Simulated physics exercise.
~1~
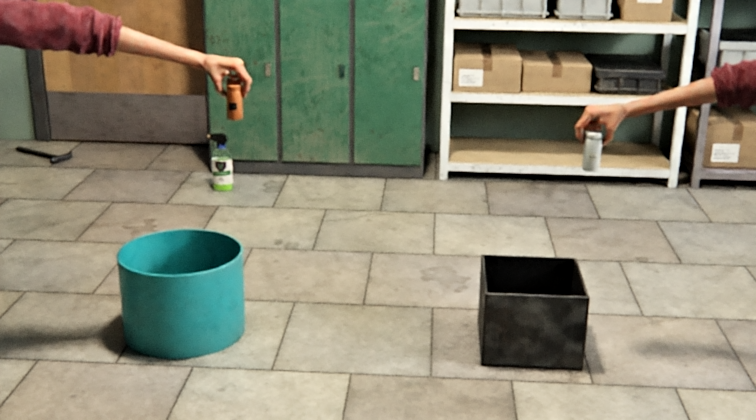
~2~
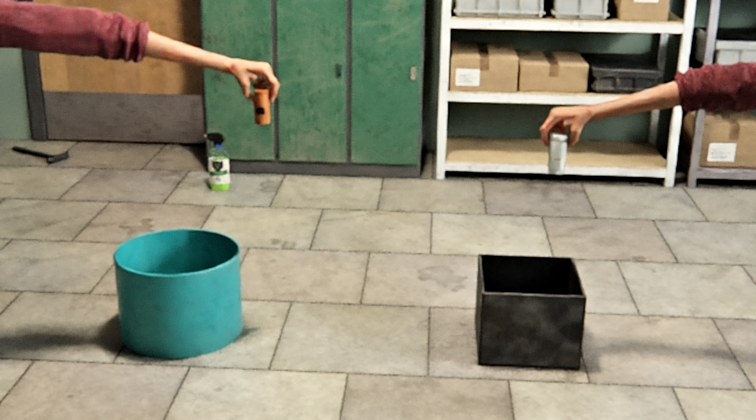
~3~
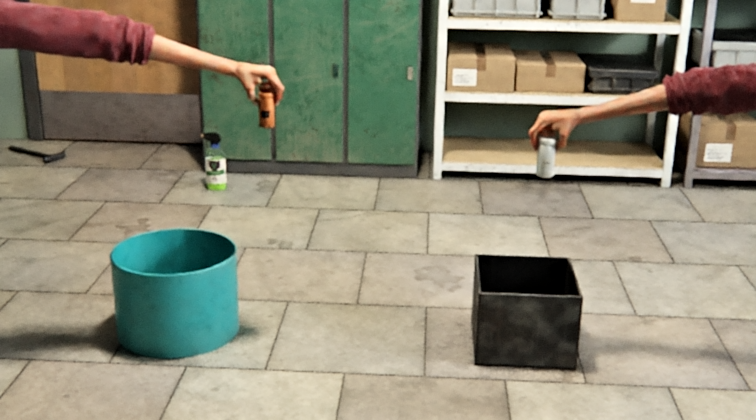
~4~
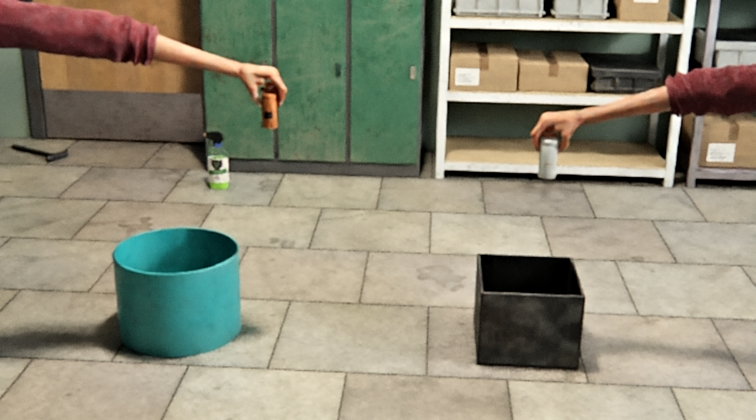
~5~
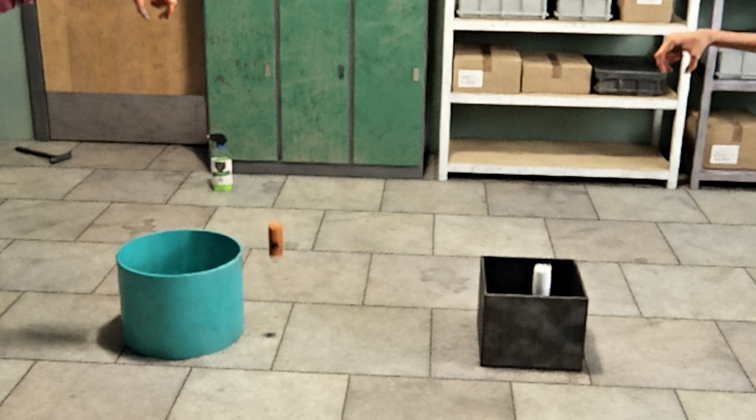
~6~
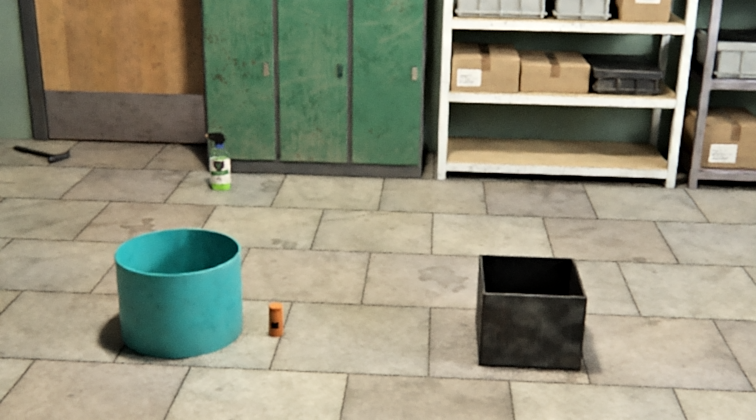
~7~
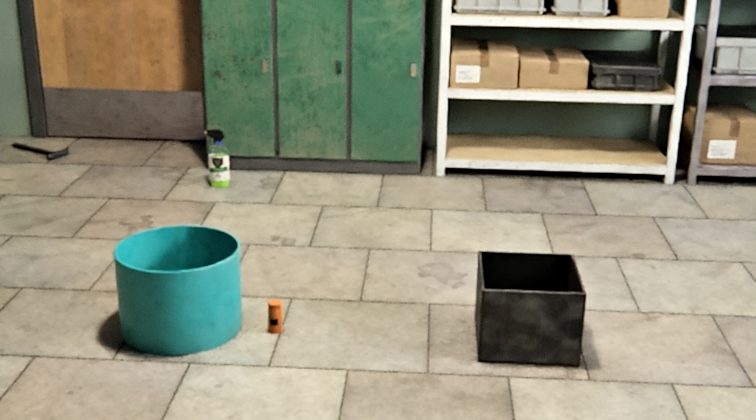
Two outstretched arms in dark red sleeves reach in from opposite sides, holding an orange shaker on the left and a white one on the right. The slightly swaying camera faces a tiled room with green lockers, a wooden door, shelves of boxes and a green-labelled spray bottle on the floor. Below stand a round teal bin at left and a square black crate at right. The hands move inward, pause, then let go and draw back as both shakers fall. The white one disappears into the crate, while the orange one misses the bin and ends upright on the floor just right of it.
